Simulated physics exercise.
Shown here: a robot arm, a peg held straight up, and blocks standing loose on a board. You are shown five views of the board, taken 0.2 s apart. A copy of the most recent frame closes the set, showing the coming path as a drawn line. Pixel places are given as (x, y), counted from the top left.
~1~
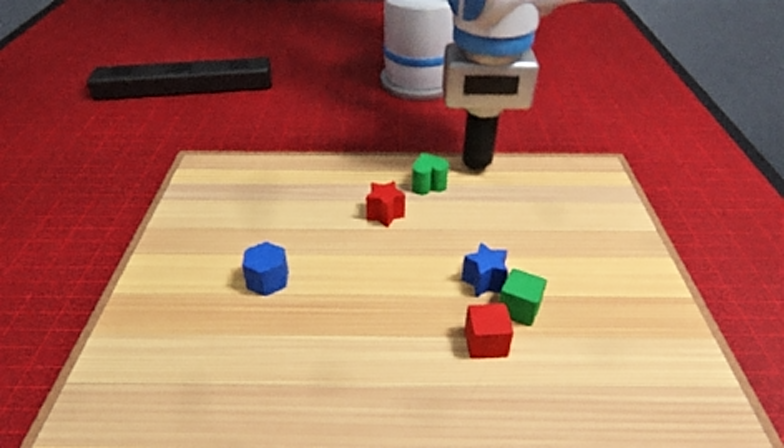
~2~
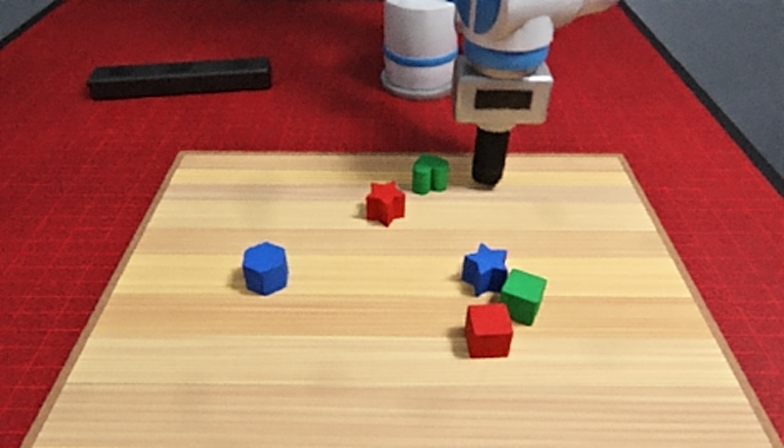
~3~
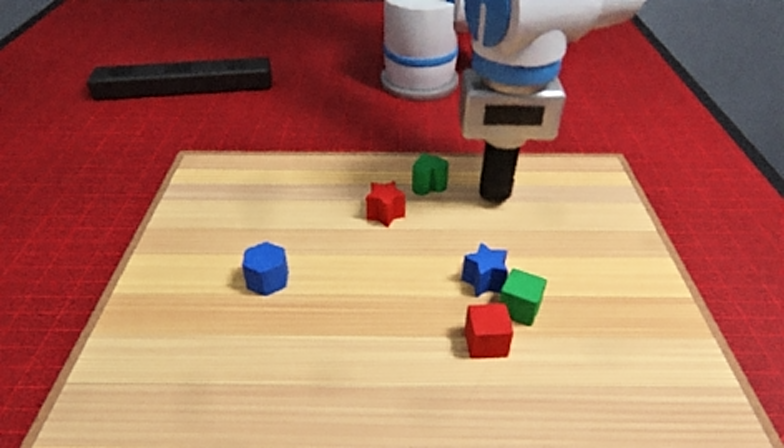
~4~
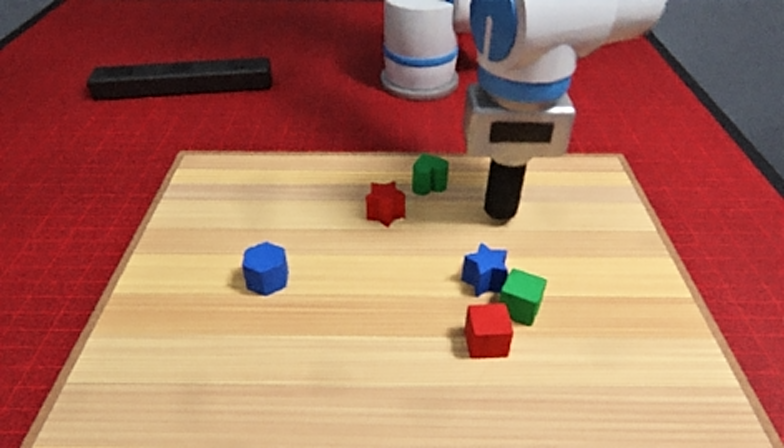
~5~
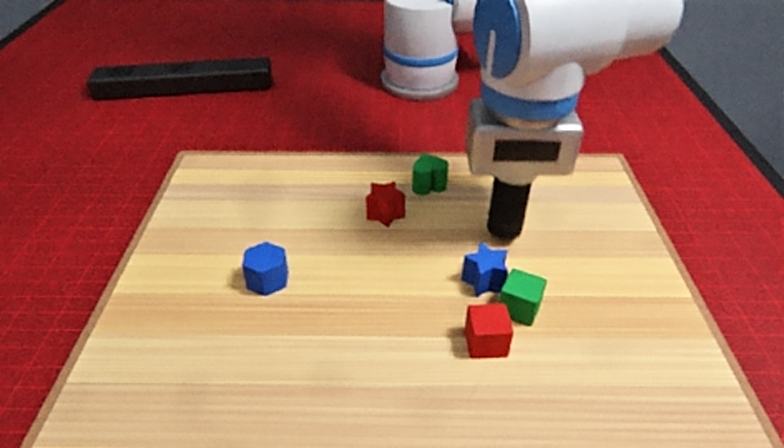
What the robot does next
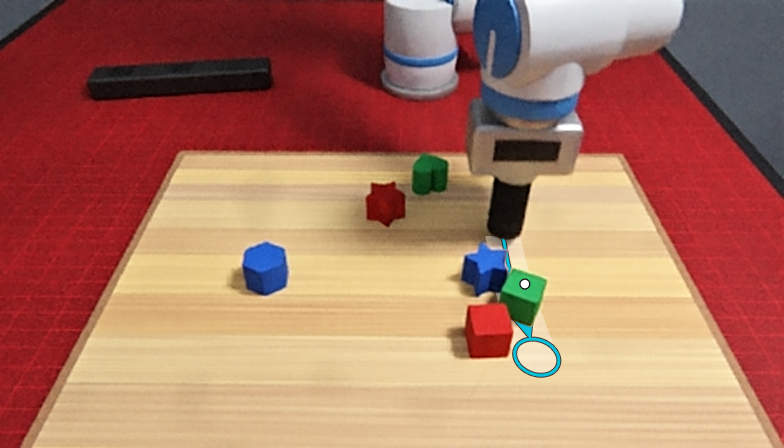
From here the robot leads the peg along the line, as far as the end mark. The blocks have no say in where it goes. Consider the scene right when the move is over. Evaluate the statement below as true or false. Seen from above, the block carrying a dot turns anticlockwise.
True - the claim holds.
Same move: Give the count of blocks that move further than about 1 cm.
Looking at the path, I think two of the blocks end up more than 1 cm away.
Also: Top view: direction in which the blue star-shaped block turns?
My prediction: CW.
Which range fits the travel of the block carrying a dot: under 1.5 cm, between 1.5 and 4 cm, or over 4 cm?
Range: Over 4 cm.
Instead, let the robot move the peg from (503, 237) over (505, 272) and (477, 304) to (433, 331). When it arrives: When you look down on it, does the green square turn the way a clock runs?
Going by the path, no.
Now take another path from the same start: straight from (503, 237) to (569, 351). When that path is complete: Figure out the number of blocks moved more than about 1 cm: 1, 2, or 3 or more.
I'm going with one.
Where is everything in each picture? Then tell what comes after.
In the first picture, lower end of the peg (477, 162), tops of blocks, blue star-shaped block (488, 257), red square (490, 318), green square (525, 284).
In the second picture, peg (487, 177), blocks as before.
In the third picture, peg (495, 193), blocks as before.
In the fourth picture, peg (501, 210), blocks as before.
In the fifth picture, peg (504, 229), blue star-shaped block (488, 257), red square (490, 318), green square (525, 284).
The drawn path runs from (503, 237) via (510, 271) and (521, 311), ending at (537, 357); the dot is on the green square.
What follows on the original path. One third of the way, peg (512, 265); blue star-shaped block (485, 262), turned 25° clockwise.
Two thirds of the way, peg (523, 304); blue star-shaped block (484, 270), turned 75° clockwise; green square (541, 319), turned 30° anticlockwise.
At the end, peg (539, 349); blue star-shaped block (484, 270), turned 75° clockwise; red square not moved; green square (566, 368), turned 45° anticlockwise.
